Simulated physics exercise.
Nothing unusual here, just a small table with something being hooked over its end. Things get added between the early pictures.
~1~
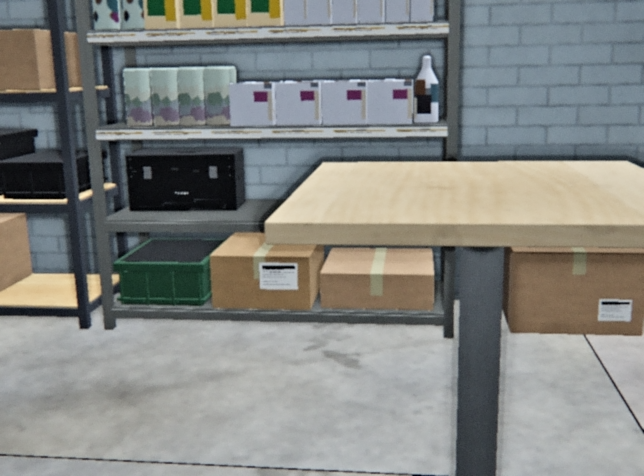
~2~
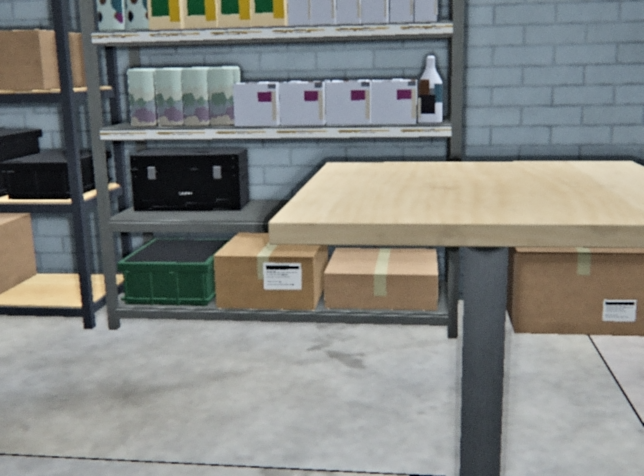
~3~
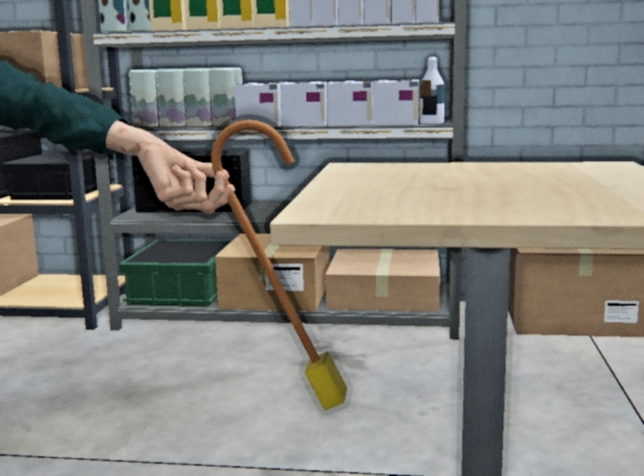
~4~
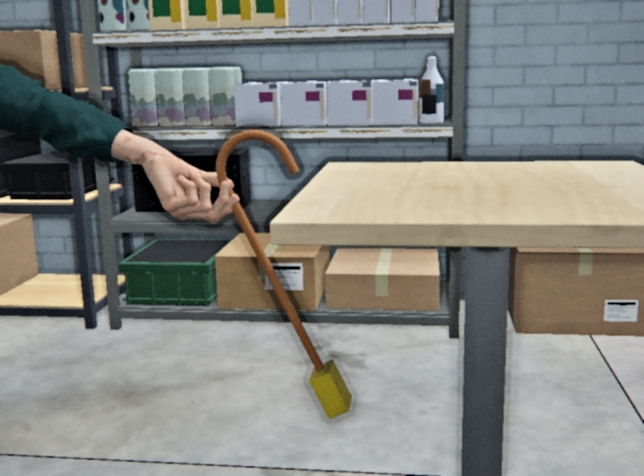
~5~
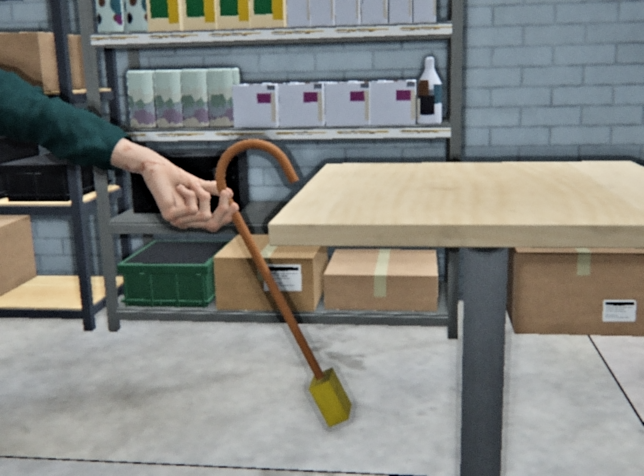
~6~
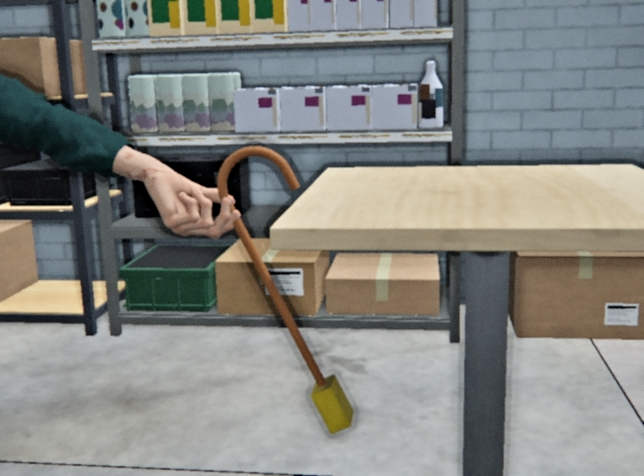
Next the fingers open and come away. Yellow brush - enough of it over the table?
It loses its grip.
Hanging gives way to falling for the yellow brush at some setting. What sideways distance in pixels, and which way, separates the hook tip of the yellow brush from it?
Shift: 8 px, rightward.
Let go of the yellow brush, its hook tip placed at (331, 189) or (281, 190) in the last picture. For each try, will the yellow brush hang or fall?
Well, the yellow brush: First it keeps its place, next it tumbles away.
Then, 0.30 s later than the last frame, yellow brush fallen near (310, 459).
Then, 0.44 s later than the last frame, yellow brush dropping near (264, 471).
Then, 0.56 s later than the last frame, yellow brush dropping.
When it is over, the yellow brush drops past the edge.
